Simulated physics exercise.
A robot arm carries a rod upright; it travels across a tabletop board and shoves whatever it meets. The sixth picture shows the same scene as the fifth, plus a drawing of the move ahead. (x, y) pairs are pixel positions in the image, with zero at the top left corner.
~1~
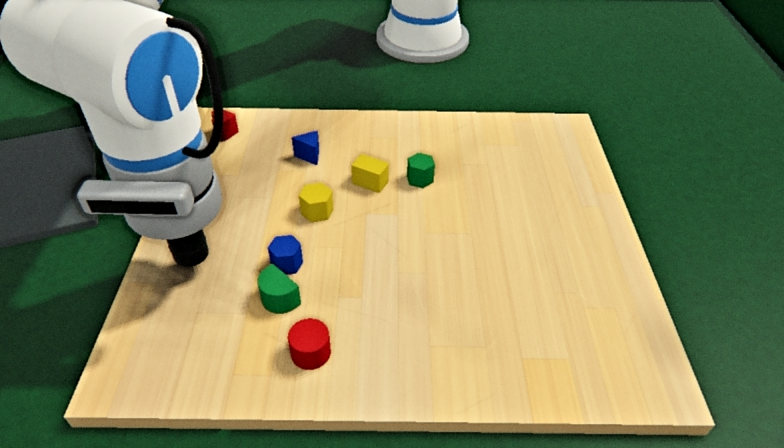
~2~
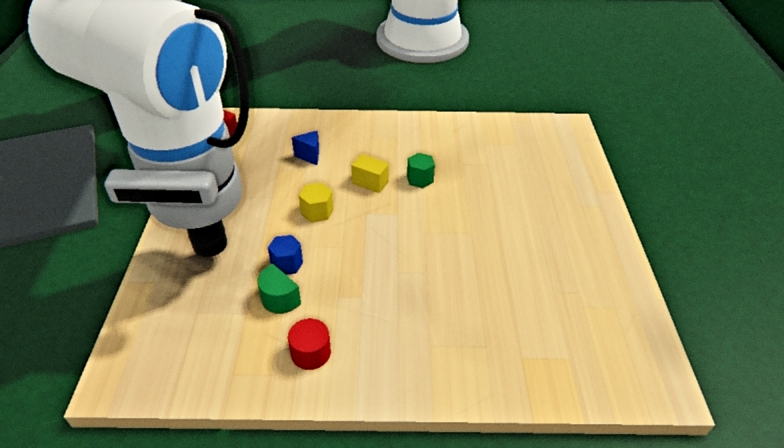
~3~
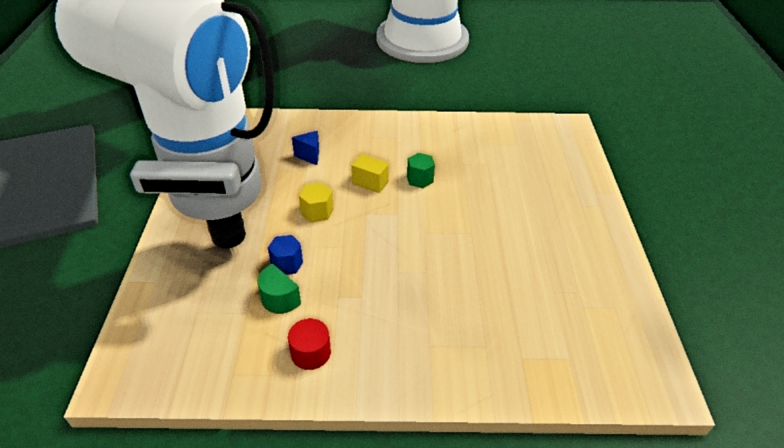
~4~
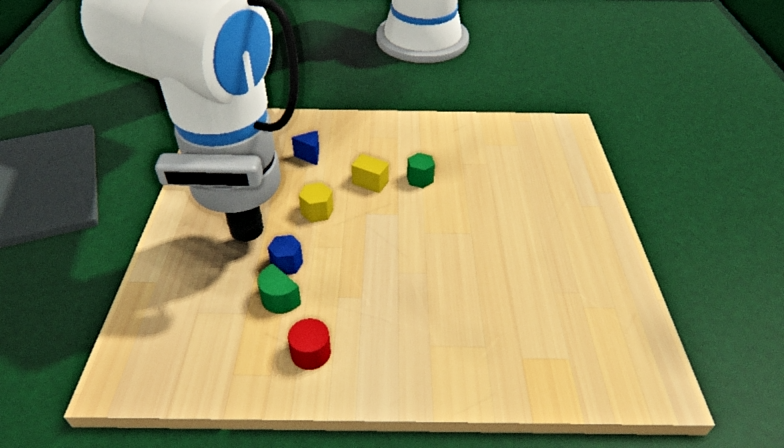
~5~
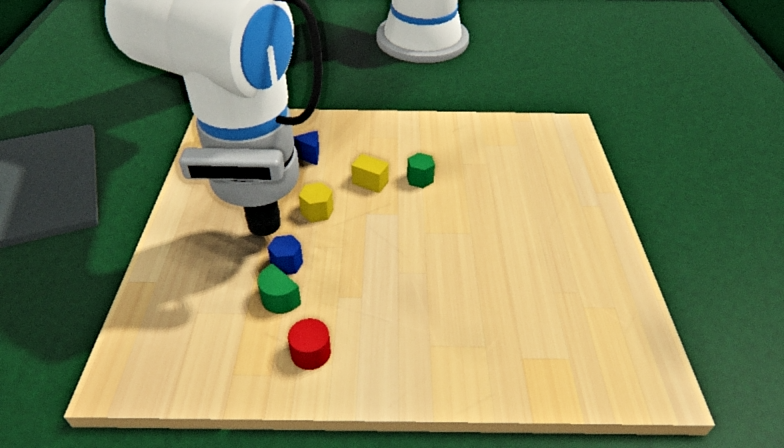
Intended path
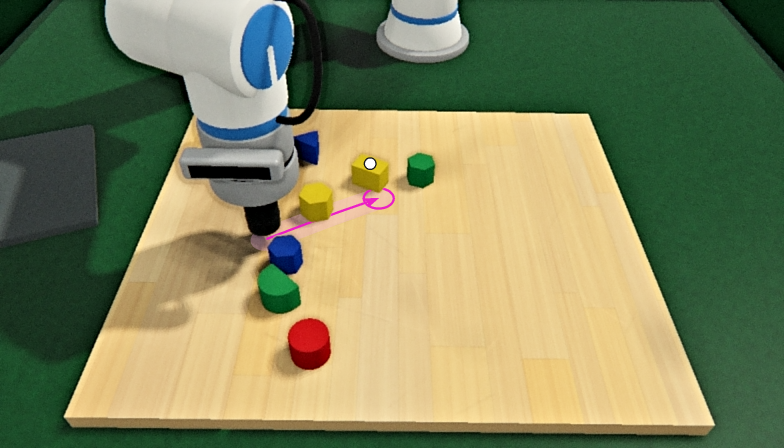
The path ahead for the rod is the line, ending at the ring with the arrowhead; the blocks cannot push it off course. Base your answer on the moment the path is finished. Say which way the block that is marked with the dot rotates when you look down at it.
With the clock.
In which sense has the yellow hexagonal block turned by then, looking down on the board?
Its rotation is counterclockwise.
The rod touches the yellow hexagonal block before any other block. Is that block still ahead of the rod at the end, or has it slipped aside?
It slips out to the side or back.
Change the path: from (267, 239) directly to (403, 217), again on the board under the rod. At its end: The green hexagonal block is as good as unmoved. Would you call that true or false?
The statement is true.
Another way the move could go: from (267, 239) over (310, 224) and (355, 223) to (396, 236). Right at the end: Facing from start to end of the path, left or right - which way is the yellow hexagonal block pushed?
Off to the left side.
The drawn path runs in a line from (267, 239) to (379, 198); the dot is on the yellow rectangular block.
The first path, step by step. One third of the way, rod at (305, 211); yellow hexagonal block at (323, 188).
Two thirds of the way, rod at (343, 197); yellow hexagonal block at (349, 171), turned 60° anticlockwise; yellow rectangular block at (372, 162), turned 15° clockwise.
At the end, rod at (379, 185); blue hexagonal block not moved; yellow hexagonal block at (361, 163), turned 125° anticlockwise; yellow rectangular block at (381, 153), turned 25° clockwise.
